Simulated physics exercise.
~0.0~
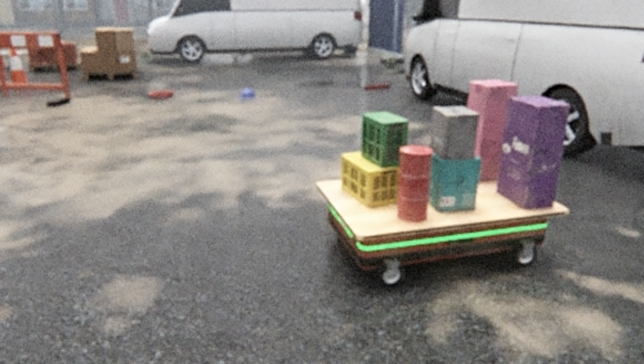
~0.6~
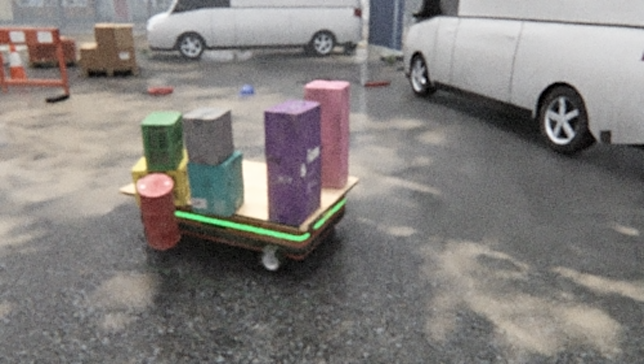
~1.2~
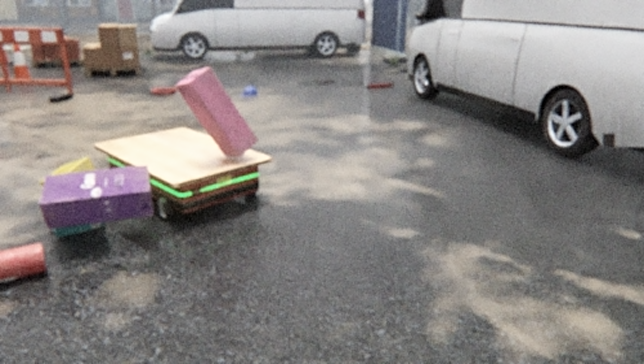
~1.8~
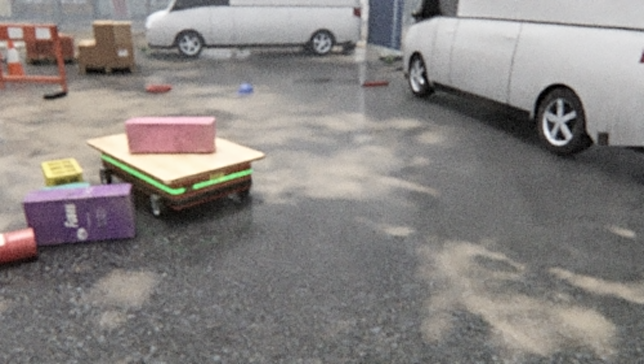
A low wheeled cart loaded with colourful boxes rolled left across a wet lot, turning as it went, and the red canister tipped off first. The other boxes followed, except the pink one, which toppled and ended lying on the stopped cart.
